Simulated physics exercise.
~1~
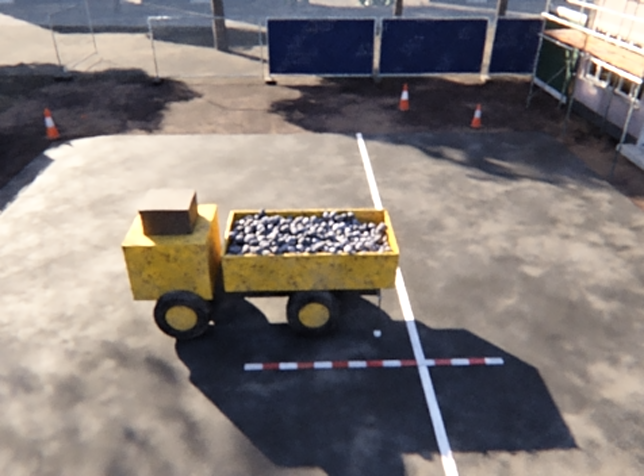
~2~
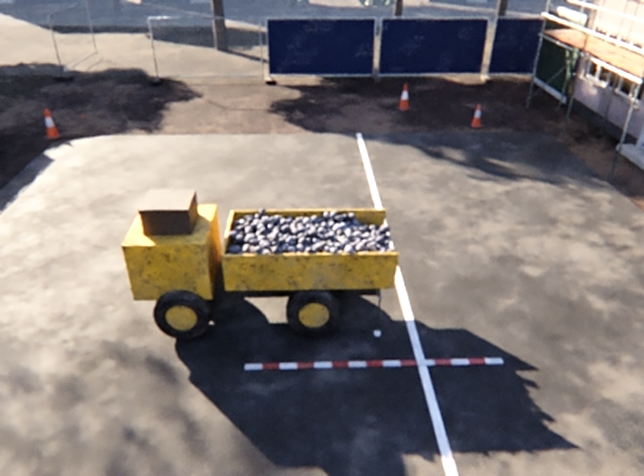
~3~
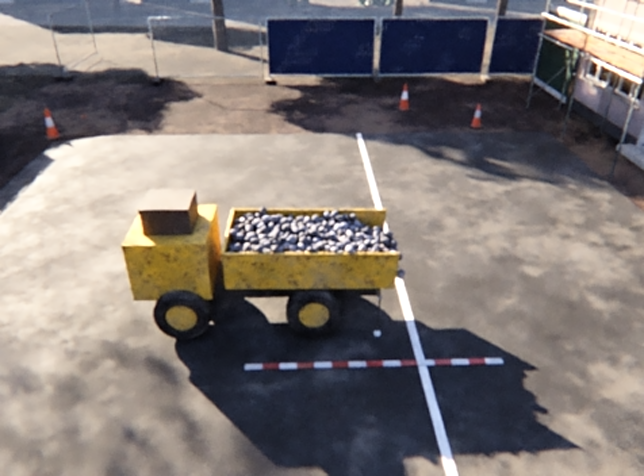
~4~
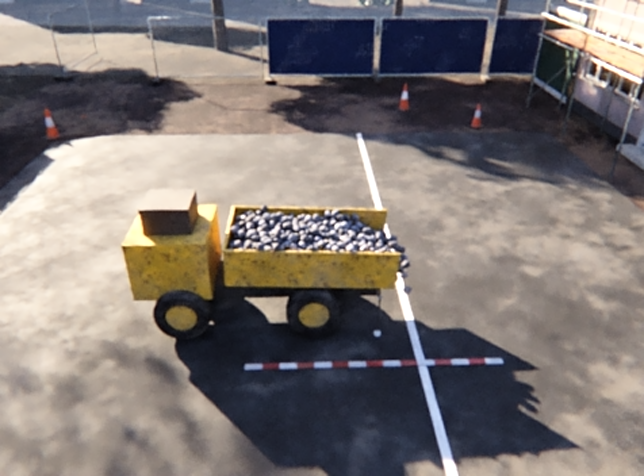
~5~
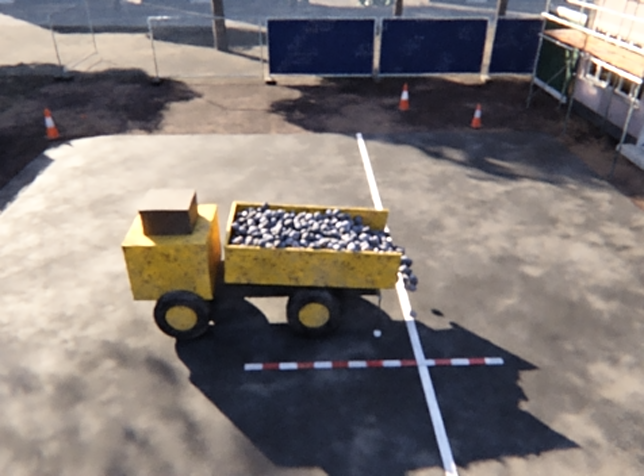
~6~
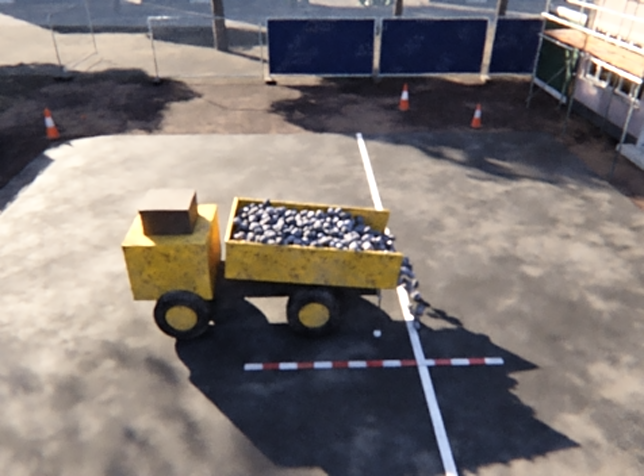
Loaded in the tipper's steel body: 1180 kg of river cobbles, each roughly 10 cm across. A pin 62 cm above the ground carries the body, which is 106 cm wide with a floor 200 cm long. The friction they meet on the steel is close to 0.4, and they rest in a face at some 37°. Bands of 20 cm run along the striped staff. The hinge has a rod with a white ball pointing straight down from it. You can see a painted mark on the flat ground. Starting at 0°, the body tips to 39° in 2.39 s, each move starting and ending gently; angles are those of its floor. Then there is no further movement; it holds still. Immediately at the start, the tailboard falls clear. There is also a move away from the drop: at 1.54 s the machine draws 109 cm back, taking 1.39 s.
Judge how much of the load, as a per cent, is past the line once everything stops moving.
About 45 percent ends up past the line.
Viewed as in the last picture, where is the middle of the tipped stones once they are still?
Around (400, 301).
A little later the floor is at 33°; 66 % in the body, 16 % short of the line, 18 % past the line; the foremost stones are at (469, 301).
Then the floor is at 39°; 5 % in the body, 53 % short of the line, 43 % past the line; the foremost stones are at (513, 304).
Later still the floor is at 39°; 0 % in the body, 56 % short of the line, 44 % past the line; the foremost stones are at (527, 301).
In the end the floor is at 39°; 0 % in the body, 56 % short of the line, 44 % past the line; the foremost stones are at (527, 301).
